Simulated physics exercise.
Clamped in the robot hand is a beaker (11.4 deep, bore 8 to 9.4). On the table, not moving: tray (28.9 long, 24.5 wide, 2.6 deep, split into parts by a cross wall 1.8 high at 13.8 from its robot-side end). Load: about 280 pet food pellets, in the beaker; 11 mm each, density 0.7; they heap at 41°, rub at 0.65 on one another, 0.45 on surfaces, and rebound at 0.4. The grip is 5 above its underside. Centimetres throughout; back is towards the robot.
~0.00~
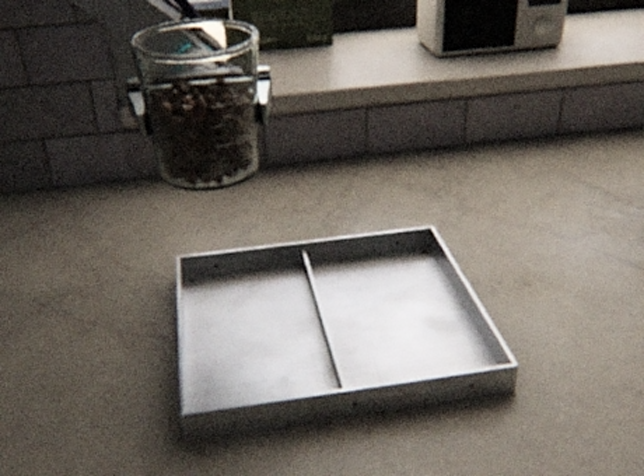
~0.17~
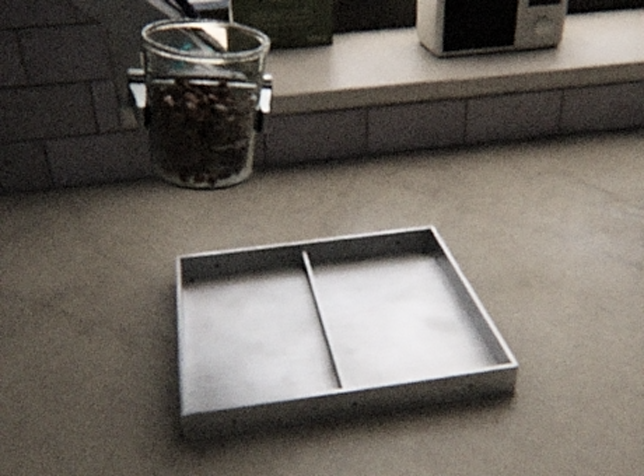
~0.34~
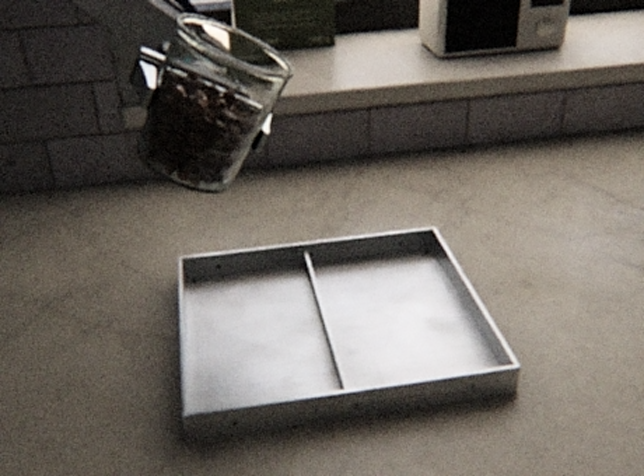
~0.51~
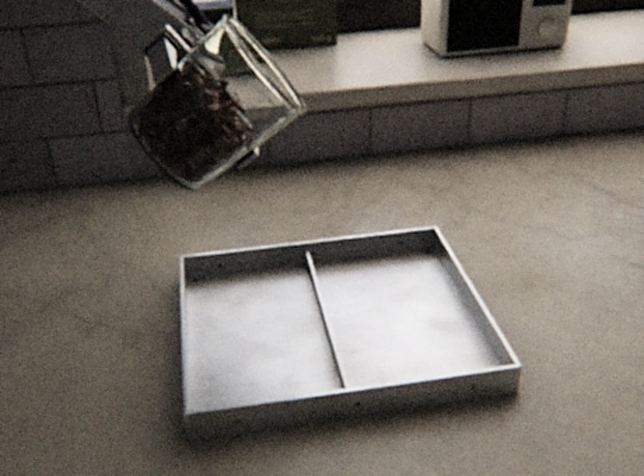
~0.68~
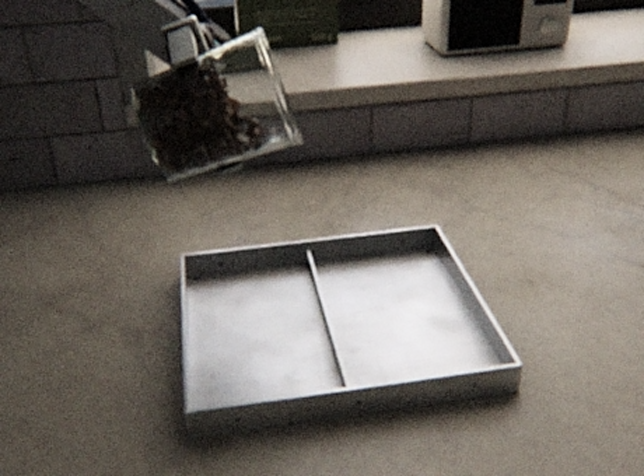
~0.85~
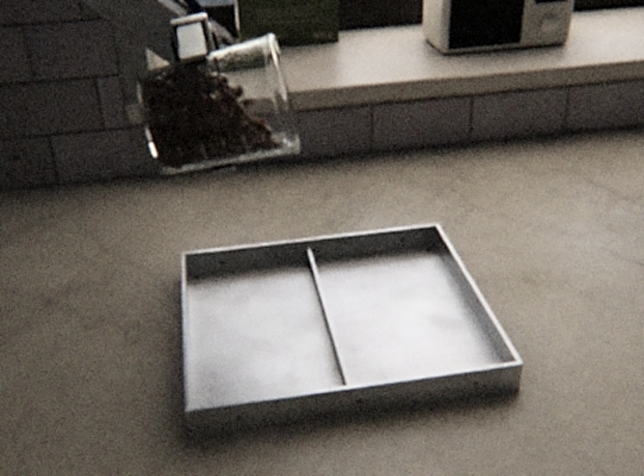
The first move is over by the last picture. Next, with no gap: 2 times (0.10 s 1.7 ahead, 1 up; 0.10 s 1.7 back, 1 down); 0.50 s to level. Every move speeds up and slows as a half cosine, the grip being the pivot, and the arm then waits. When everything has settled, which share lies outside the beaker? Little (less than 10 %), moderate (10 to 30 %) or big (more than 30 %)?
Share outside the beaker: Moderate (10 to 30 %).
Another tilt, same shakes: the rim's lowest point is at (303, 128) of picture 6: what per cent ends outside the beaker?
Some 5 per cent.
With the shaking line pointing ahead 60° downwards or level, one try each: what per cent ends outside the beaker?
About 0 and 15 per cent.
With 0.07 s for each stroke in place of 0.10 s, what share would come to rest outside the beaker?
Then about 40 per cent.
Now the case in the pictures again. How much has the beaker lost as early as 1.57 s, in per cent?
Near 20 per cent so far.
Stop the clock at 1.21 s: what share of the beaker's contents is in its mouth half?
Some 60 per cent.
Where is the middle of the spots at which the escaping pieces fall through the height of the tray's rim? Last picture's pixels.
Around (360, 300).
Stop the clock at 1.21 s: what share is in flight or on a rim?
About 3 per cent.
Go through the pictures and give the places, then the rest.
In the first picture, the beaker middle at (203, 107), level; upper third of the load around (199, 106), from x 155 to 250, top at y 80; 285 in the beaker.
In the second picture, the beaker middle at (204, 107), tilted 8° forward; upper third of the load around (199, 103), from x 155 to 250, top at y 75.
In the third picture, the beaker middle at (209, 109), tilted 28° forward; upper third of the load around (194, 104), from x 150 to 255, top at y 75.
In the fourth picture, the beaker middle at (214, 110), tilted 54° forward; upper third of the load around (195, 99), from x 145 to 250, top at y 70.
In the fifth picture, the beaker middle at (216, 111), tilted 74° forward; upper third of the load around (191, 95), from x 145 to 265, top at y 70.
In the sixth picture, the beaker middle at (217, 110), tilted 82° forward; upper third of the load around (189, 96), from x 150 to 280, top at y 75; 285 in the beaker.
After 1.21 s, tilted 82° forward, highest piece 26 above the table; 266 in the beaker, 10 in the far-side part, 1 in the robot-side part, 8 in flight or on a rim.
After 1.57 s, tilted 24° forward, highest piece 29 above the table; 231 in the beaker, 49 in the far-side part, 4 in the robot-side part, 1 in flight or on a rim.
After 1.95 s, level, highest piece 28 above the table; 231 in the beaker, 50 in the far-side part, 4 in the robot-side part.
After 3.00 s, level, highest piece 28 above the table; 231 in the beaker, 50 in the far-side part, 4 in the robot-side part.
In the end, 231 in the beaker, 50 in the far-side part, 4 in the robot-side part. That is 19 % outside the beaker.
